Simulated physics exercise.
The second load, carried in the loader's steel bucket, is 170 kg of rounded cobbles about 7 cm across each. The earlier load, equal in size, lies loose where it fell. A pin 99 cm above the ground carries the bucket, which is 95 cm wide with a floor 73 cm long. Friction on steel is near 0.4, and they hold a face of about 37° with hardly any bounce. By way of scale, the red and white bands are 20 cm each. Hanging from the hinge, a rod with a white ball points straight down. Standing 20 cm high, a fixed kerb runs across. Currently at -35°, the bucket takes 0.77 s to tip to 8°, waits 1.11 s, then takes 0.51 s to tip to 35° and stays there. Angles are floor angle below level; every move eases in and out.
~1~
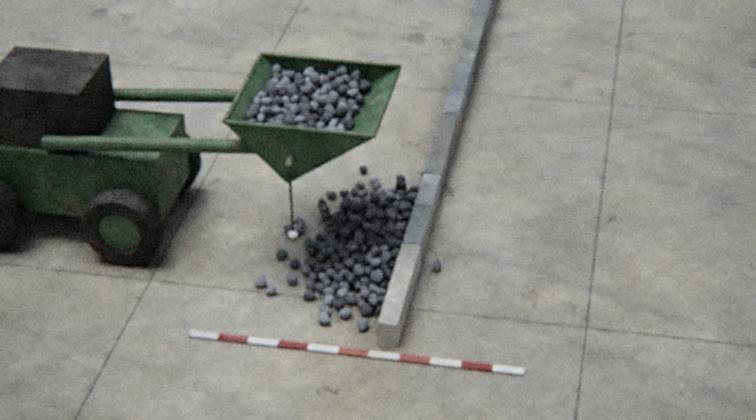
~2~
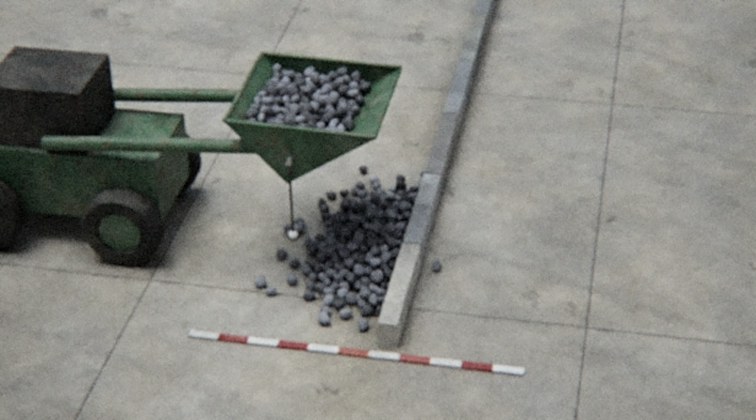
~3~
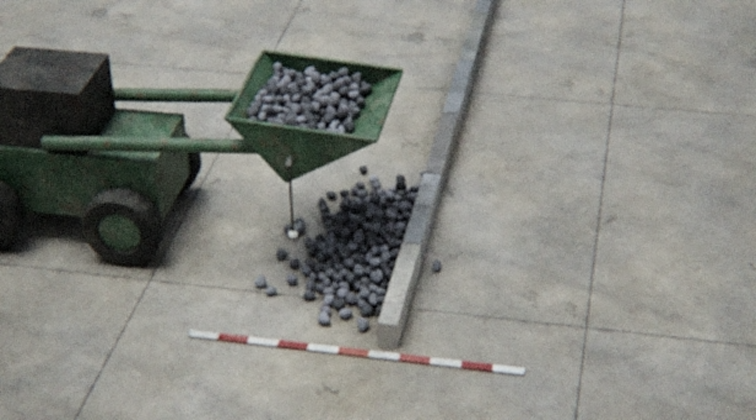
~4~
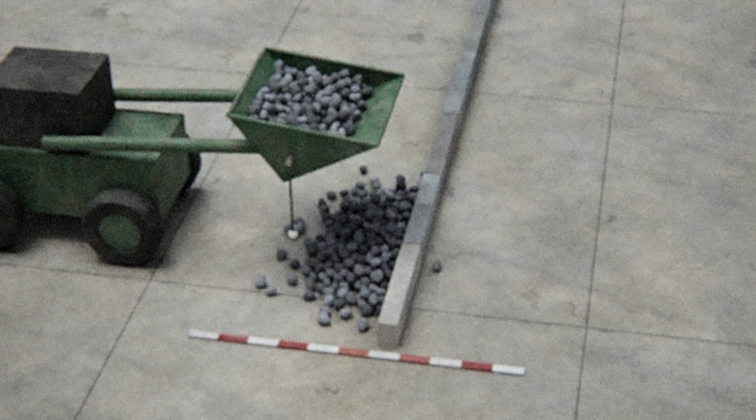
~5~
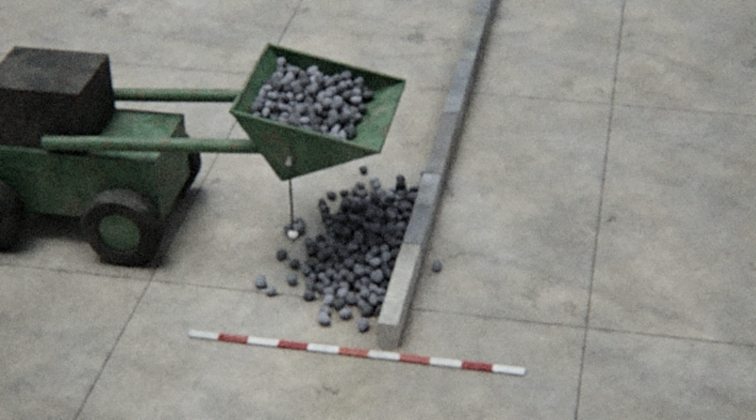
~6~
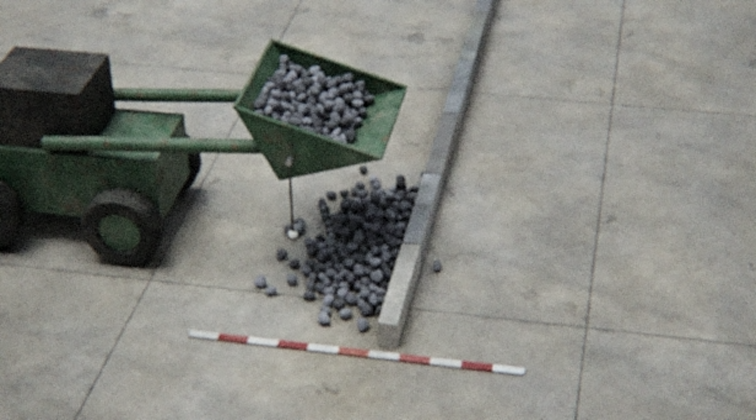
A green loader's bucket, heaped with rounded grey stones, slowly tilted a little toward the right, its stones still inside, while the loose pile below lay unmoving against a low kerb.
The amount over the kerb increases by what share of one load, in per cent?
By about 37 per cent of a load.
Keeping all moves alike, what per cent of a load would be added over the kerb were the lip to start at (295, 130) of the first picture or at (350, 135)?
0 % and 10 %.
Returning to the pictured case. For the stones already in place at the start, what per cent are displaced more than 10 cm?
Near 0 per cent, I reckon.
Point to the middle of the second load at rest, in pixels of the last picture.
In the last view, about pixel (408, 235).
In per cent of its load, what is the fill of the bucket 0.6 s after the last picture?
100 % still inside.
Then, 0.3 s after the last picture the floor is at 1°; in per cent of one load, 100 in the bucket, 100 on this side of the kerb; the foremost stones are at (408, 239).
Then, 0.6 s after the last picture the floor is at 8°; in per cent of one load, 100 in the bucket, 100 on this side of the kerb; the foremost stones are at (408, 239).
Then, 2.5 s after the last picture the floor is at 35°; in per cent of one load, 16 in the bucket, 171 on this side of the kerb, 13 over the kerb; the foremost stones are at (499, 271).
Then, 4.9 s after the last picture the floor is at 35°; in per cent of one load, 0 in the bucket, 163 on this side of the kerb, 37 over the kerb; the foremost stones are at (554, 270). Net gain over the kerb, 37.
